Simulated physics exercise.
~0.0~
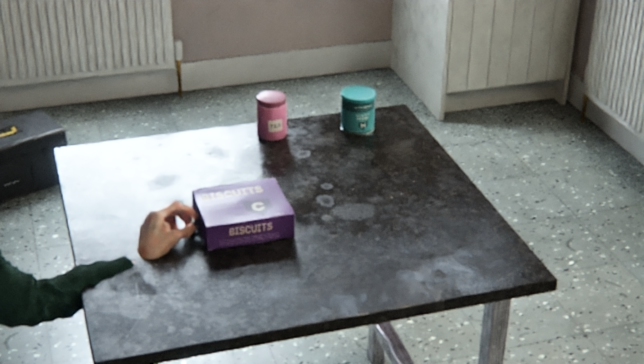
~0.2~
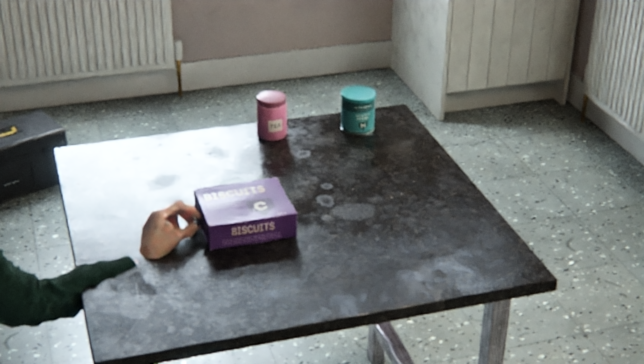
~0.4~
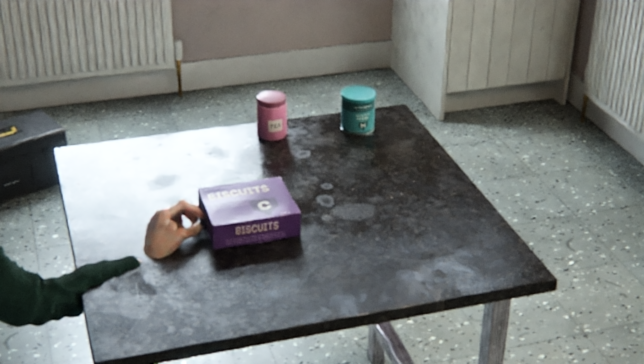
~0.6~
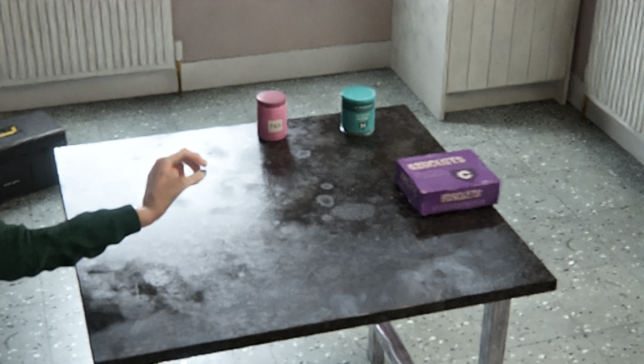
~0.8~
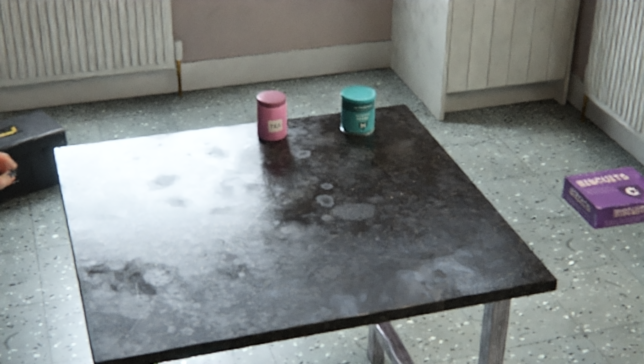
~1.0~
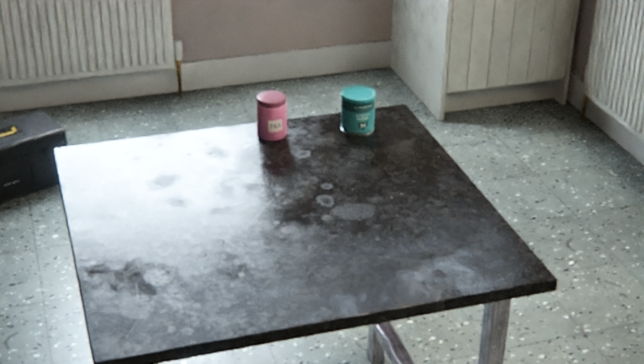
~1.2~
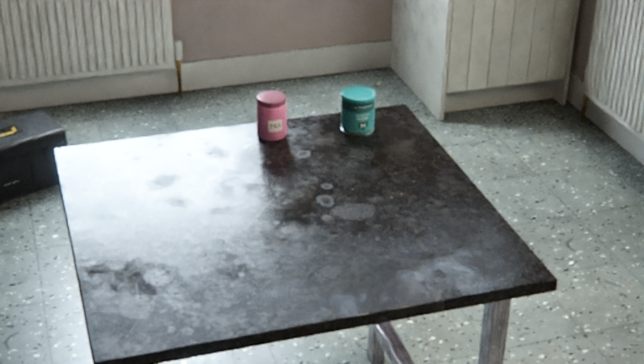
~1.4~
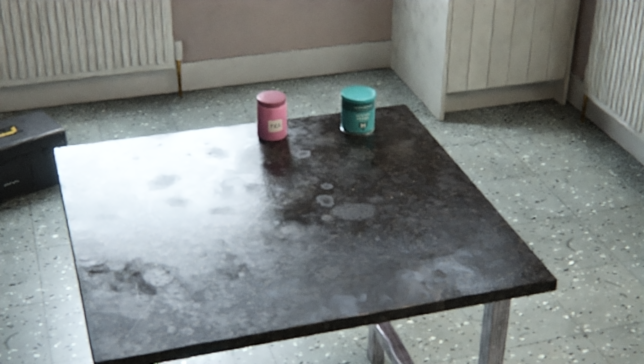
In this clip, a hand pushes a purple biscuit packet to the right across a dark table top, then lets go and withdraws as the packet slides off the right side and out of view, leaving a pink jar and a turquoise tin standing in place.
